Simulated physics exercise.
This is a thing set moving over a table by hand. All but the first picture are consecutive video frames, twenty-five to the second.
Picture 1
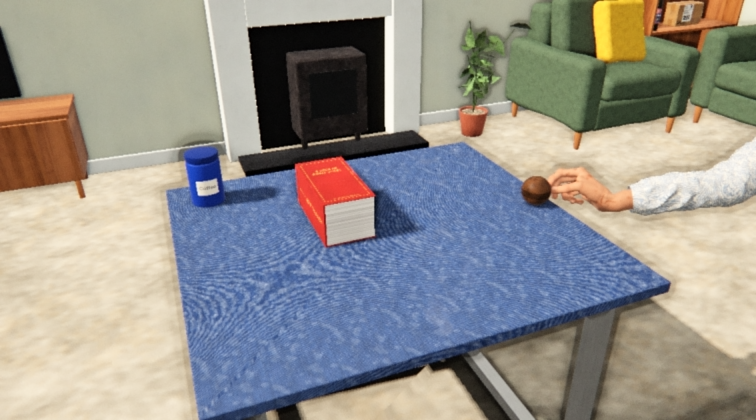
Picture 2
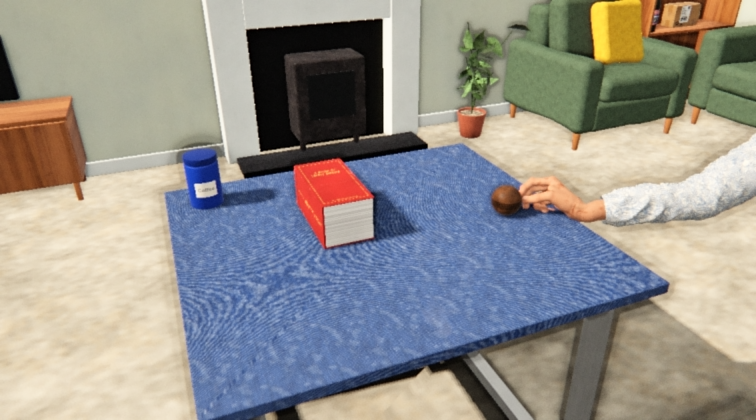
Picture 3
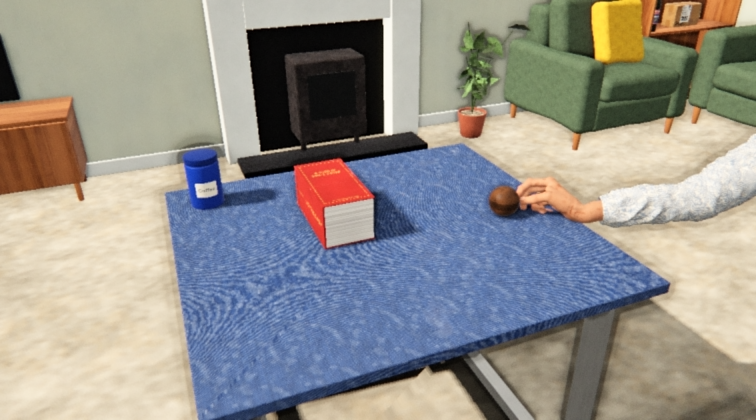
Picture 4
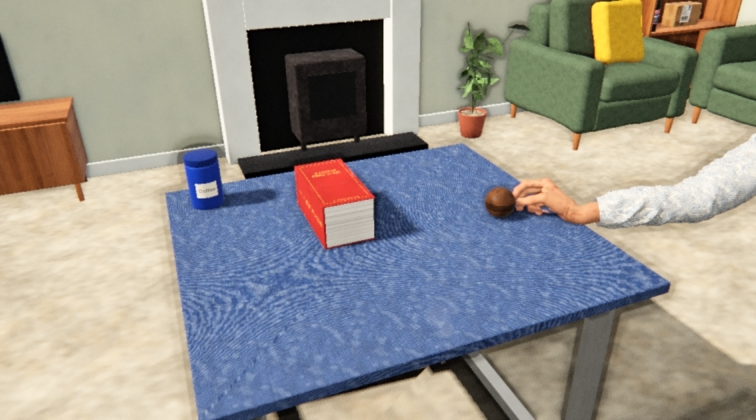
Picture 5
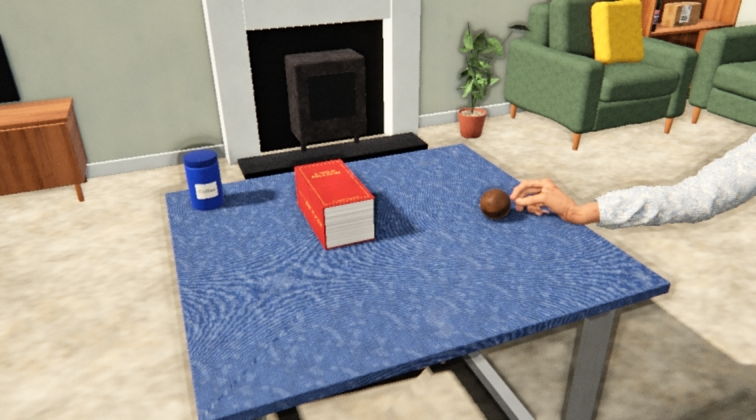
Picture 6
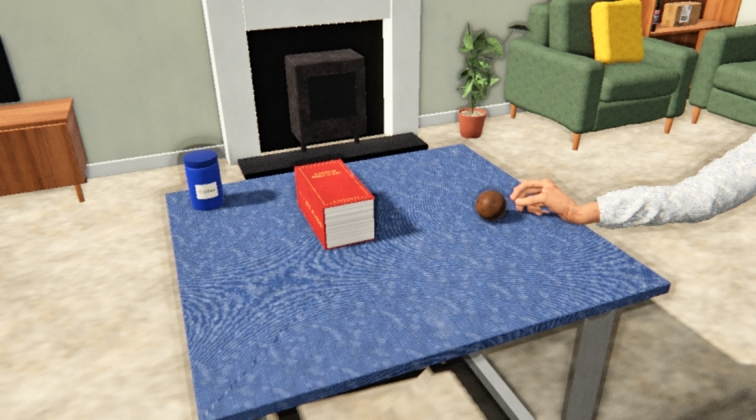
A brown ball rolls slowly left across the blue table, away from a person's hand.
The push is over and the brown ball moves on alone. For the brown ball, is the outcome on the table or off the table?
The brown ball stays on the table.
Then, 0.10 s after the last picture, brown ball rolled about its own width near (481, 209).
Then, 0.30 s after the last picture, brown ball rolled about its own width near (466, 213).
At rest, moved from the start, brown ball. Seen from the same camera at the end, brown ball near (459, 216).
